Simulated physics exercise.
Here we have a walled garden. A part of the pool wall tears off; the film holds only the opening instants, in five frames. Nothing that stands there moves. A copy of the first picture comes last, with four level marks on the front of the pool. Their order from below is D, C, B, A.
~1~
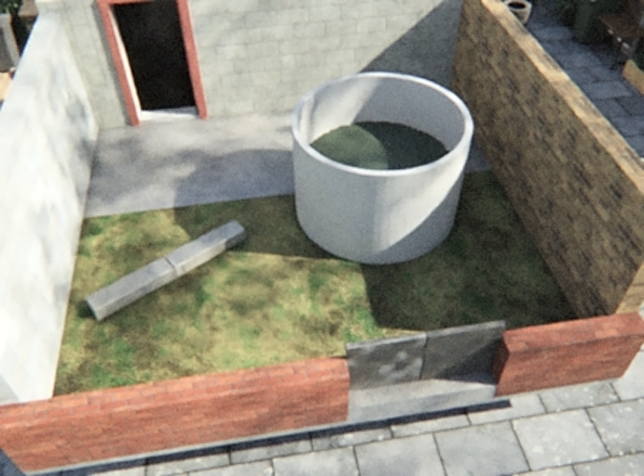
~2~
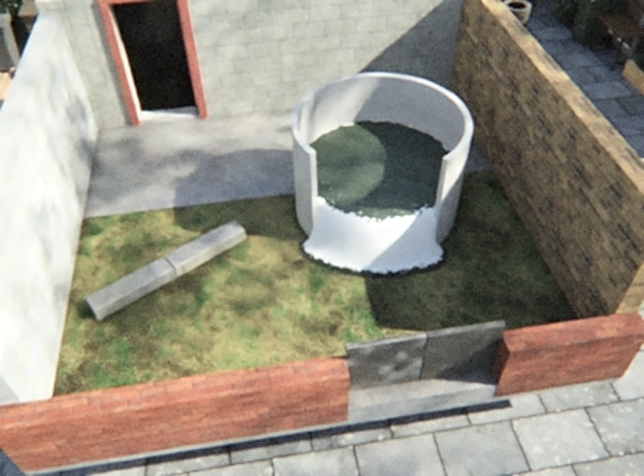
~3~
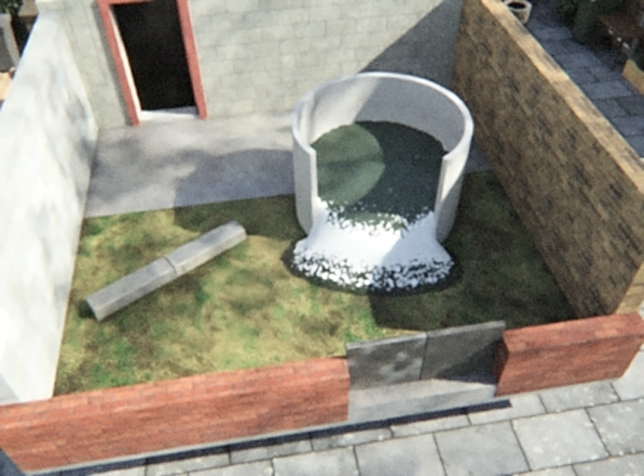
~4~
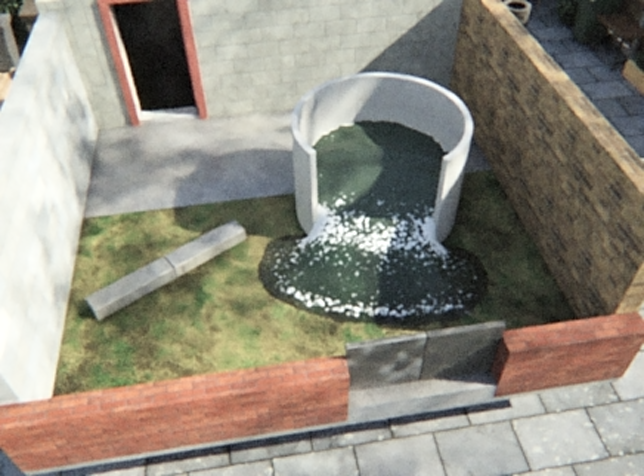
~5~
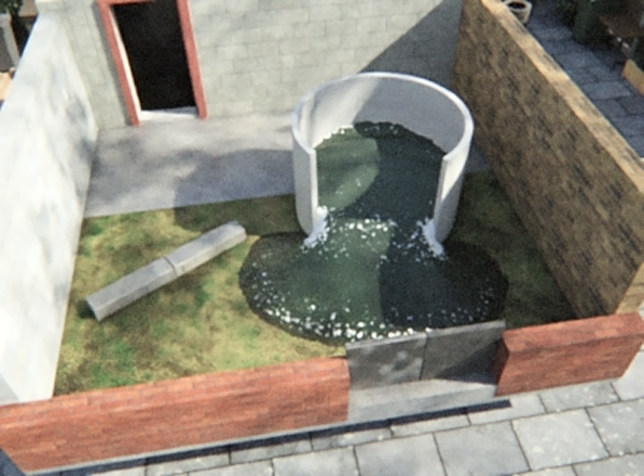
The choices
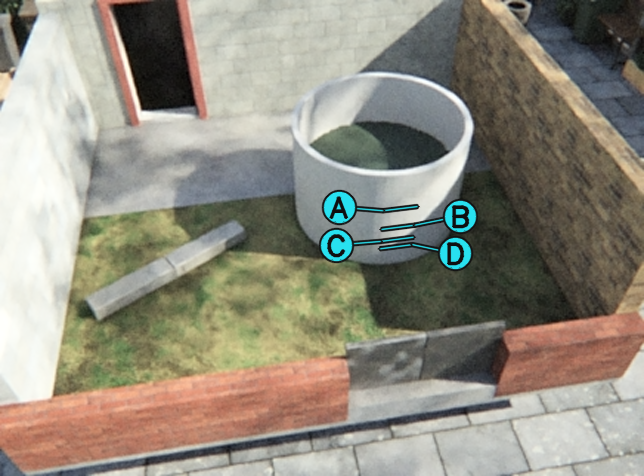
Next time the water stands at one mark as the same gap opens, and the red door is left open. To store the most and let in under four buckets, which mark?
The answer is mark A.
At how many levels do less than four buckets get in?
All of them.
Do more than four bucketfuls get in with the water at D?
No.
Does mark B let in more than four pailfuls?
No, not at all.
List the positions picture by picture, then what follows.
Water in the pool at rest, its middle at (378, 165); foot of the red doorway at (171, 121); shut gate at (424, 340).
Water covers 2 % of the ground and shows as far out as (442, 252).
Water covers 4 % of the ground and shows as far out as (289, 257).
Water covers 9 % of the ground and shows as far out as (265, 268).
Water covers 14 % of the ground and shows as far out as (251, 285).
On the marked copy, A at (400, 208); B at (398, 227); C at (397, 239); D at (396, 246); from the bottom up D, C, B, A.
For mark A, a splash gets over, under a bucket.
For mark B, nothing gets over.
For mark C, nothing gets over.
For mark D, nothing gets over.
